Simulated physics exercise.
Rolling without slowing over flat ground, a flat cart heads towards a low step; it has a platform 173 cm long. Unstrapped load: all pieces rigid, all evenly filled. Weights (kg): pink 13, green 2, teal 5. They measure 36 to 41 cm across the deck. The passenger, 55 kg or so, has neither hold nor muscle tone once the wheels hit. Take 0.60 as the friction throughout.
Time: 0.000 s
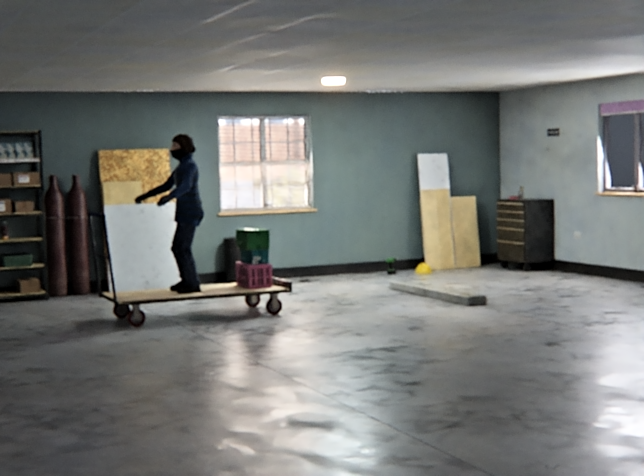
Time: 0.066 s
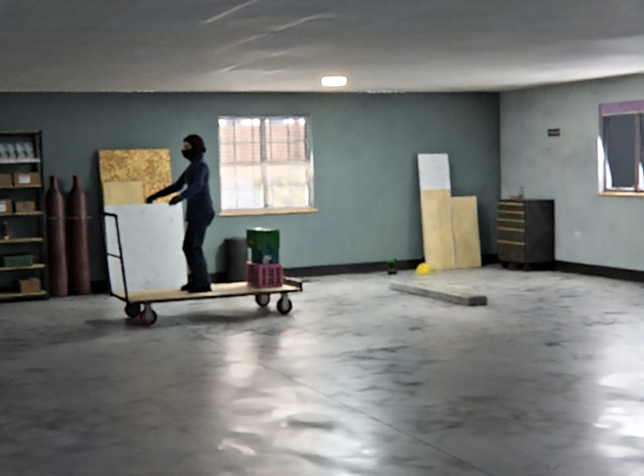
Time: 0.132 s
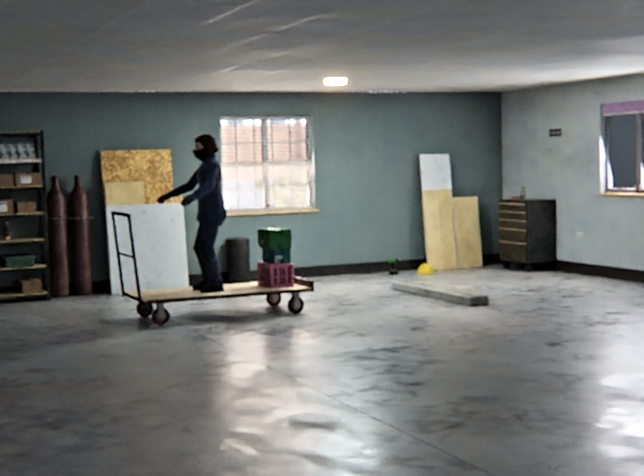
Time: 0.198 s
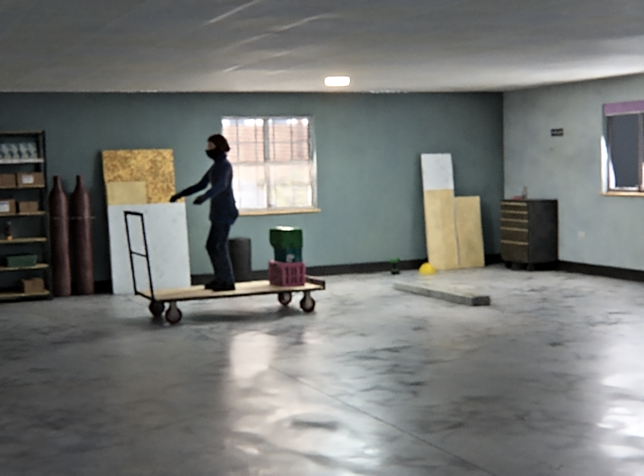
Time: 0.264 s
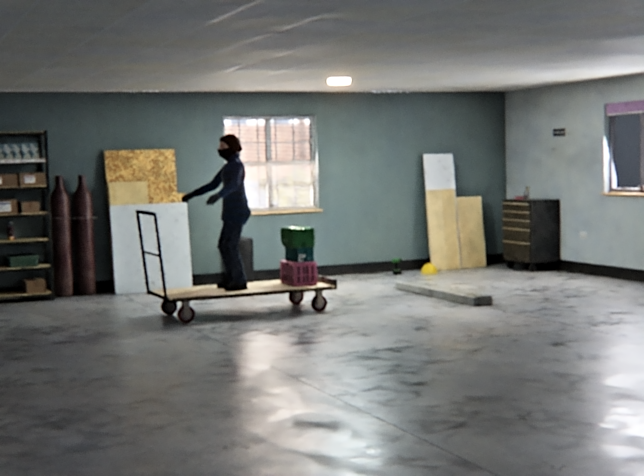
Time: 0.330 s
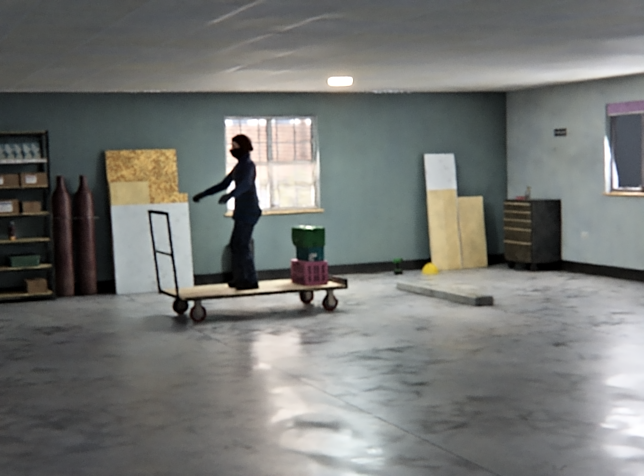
At first, a dark-clothed figure with a covered face stands on a flat cart at the left of a large grey-floored room, arms reaching toward its handle, a green container on a reddish crate behind. The cart then rolls steadily a short way right, passing the window, as the figure's arms shift slightly.
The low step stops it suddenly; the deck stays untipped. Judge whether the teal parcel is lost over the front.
Lost over the front.
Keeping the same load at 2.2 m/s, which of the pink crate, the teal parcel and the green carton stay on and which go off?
So the pink holds on, the teal drops off, and the green drops off.
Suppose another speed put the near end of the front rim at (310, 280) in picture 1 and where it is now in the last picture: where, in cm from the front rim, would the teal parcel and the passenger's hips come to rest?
In that case the teal item would end 20 cm behind the front rim, and the hips 50 cm behind it.
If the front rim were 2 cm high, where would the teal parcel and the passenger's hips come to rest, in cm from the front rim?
Rest positions from the front rim: Teal 30 cm past; hips 40 cm behind.
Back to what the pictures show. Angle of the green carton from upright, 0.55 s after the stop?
It leans roughly 100° away from upright.
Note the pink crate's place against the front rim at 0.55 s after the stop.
About 15 cm behind the rim.
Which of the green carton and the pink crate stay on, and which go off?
Result - green: Goes over; pink: Stays.
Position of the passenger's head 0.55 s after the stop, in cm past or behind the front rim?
Some 30 cm behind it.
Impact comes at 1.12 s.
After 1.67 s the teal parcel is 14 cm past the rim, tilted 115°, near (450, 277) in the last picture's view.
After 2.12 s the teal parcel is 28 cm past the rim, tilted 180°, near (462, 288) in the last picture's view.
Final state at 5.1 s, past the rim, green carton and teal parcel; behind it, pink crate and the passenger's hips.
